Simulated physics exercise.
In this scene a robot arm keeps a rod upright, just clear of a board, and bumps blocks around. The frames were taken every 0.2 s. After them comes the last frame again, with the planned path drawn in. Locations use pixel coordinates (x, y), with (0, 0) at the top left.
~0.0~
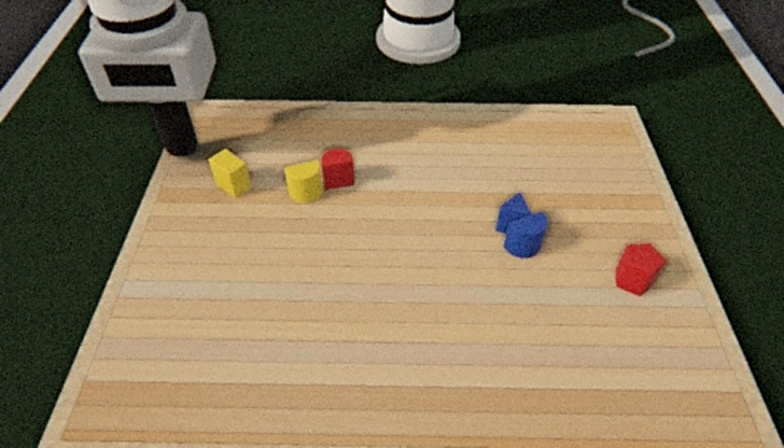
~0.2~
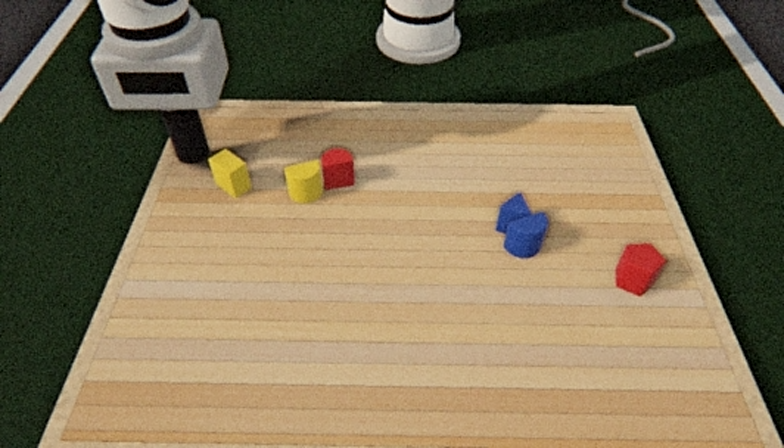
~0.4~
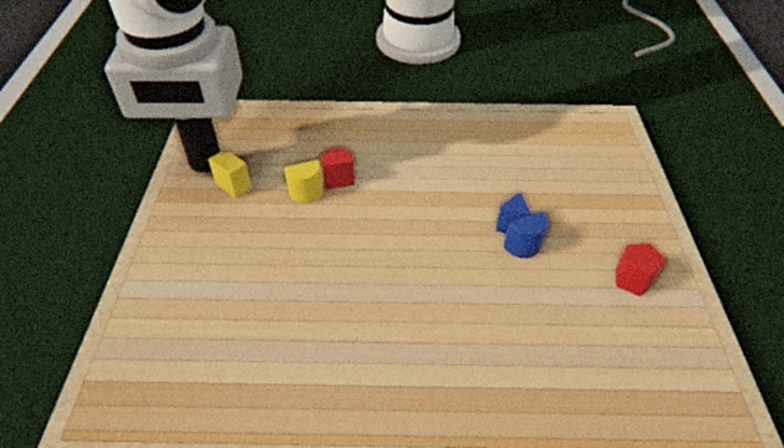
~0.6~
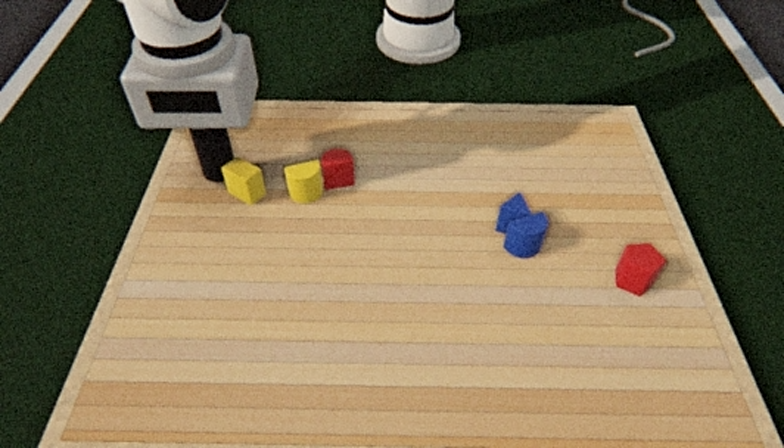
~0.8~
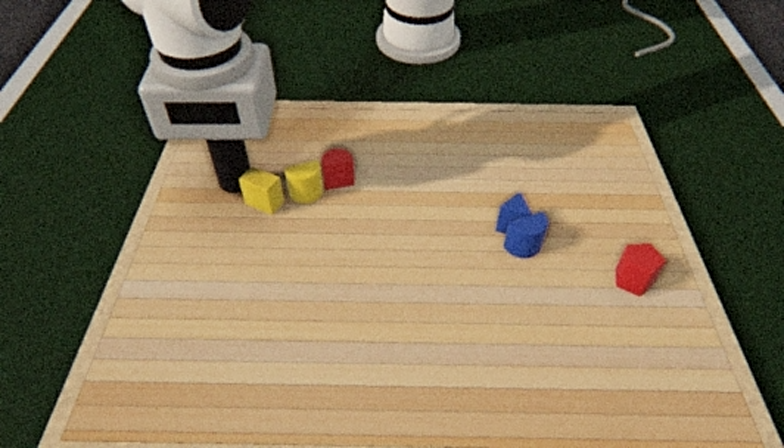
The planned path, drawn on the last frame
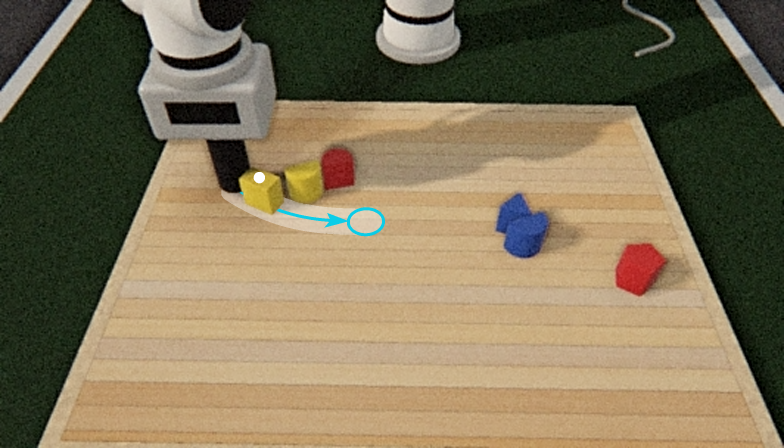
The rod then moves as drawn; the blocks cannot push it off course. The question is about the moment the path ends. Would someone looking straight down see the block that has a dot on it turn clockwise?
Yes - that is the case.
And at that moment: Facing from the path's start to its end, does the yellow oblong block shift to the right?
Yes
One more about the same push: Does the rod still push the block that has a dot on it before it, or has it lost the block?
The rod moves past it.
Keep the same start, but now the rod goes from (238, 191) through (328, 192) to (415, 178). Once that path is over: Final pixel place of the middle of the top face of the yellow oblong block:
At (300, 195).
Path on the board, from (238, 191) via (274, 208) and (318, 219), ending at (366, 221); the dot is on the yellow oblong block.
On the path given first. One third of the way, rod (273, 201); yellow oblong block (298, 197).
Two thirds of the way, rod (317, 212); yellow oblong block (340, 213), turned 25° clockwise.
At the end, rod (366, 214); yellow oblong block (359, 224), turned 60° clockwise; yellow D-shaped block in place.
